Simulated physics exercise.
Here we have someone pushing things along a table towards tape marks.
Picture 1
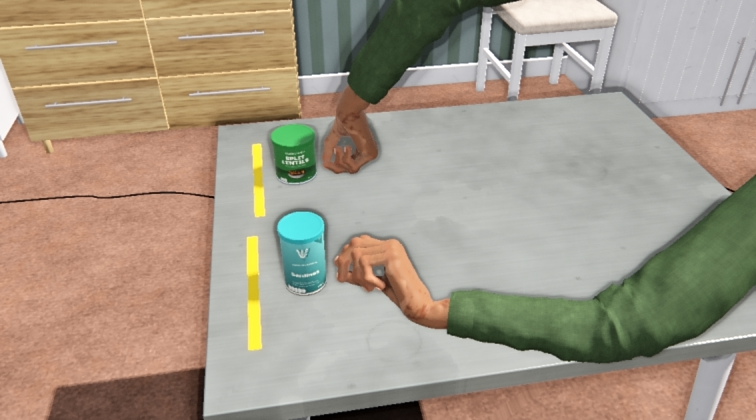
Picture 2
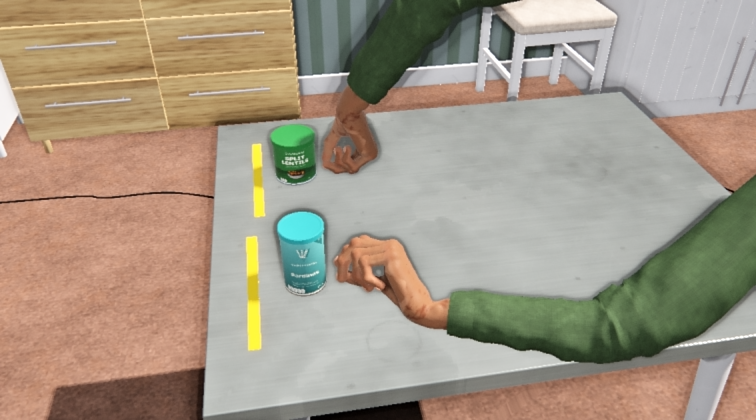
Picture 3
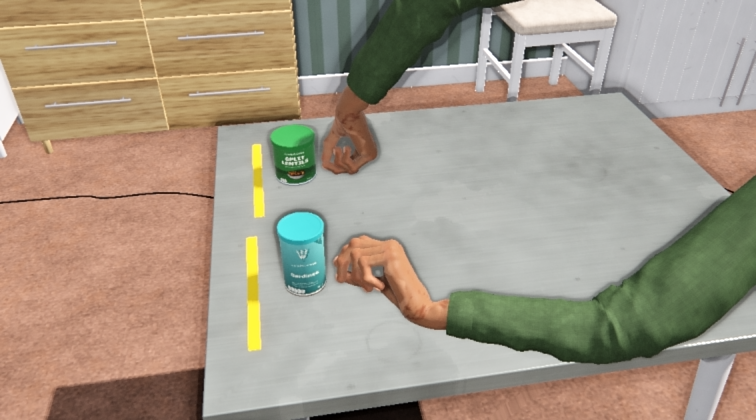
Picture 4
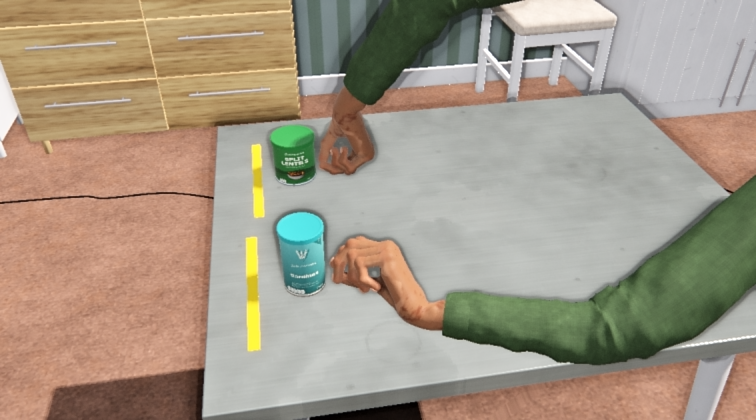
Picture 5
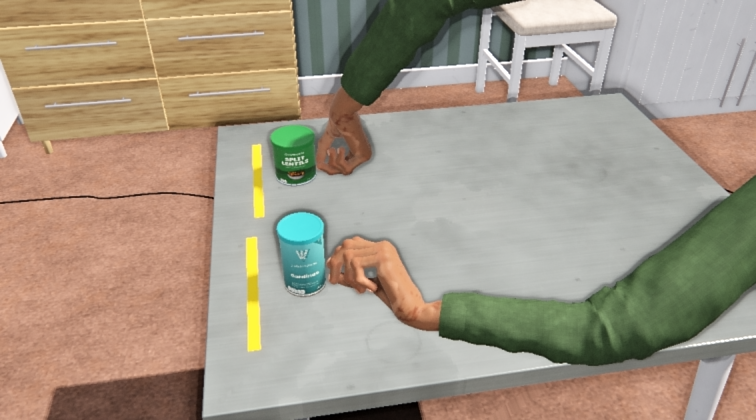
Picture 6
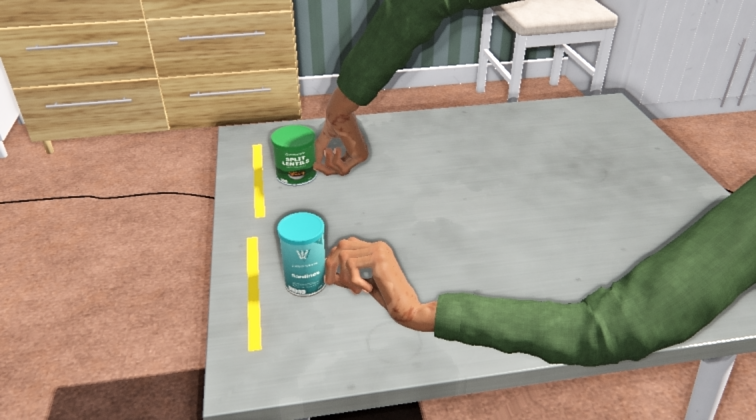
Two hands edge slightly left toward a green pot and a turquoise tin, which stay still.
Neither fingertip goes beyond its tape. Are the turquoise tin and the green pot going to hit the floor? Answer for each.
As it turns out, the turquoise tin remains on top; the green pot remains on top.
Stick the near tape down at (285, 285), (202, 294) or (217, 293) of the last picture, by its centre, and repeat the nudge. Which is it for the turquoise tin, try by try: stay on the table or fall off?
In turn it stays on the table; drops off; comes down.
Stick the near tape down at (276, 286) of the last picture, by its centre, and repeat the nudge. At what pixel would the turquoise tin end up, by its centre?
About (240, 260).
Then, 0.44 s on from there, turquoise tin displaced a little near (278, 258); green pot displaced a little near (275, 158).
Then, 0.92 s on from there, turquoise tin displaced about its own width near (248, 262); green pot displaced about its own width near (251, 160).
In the end, the turquoise tin is still on the table, near (220, 265); the green pot is still on the table, near (229, 162).
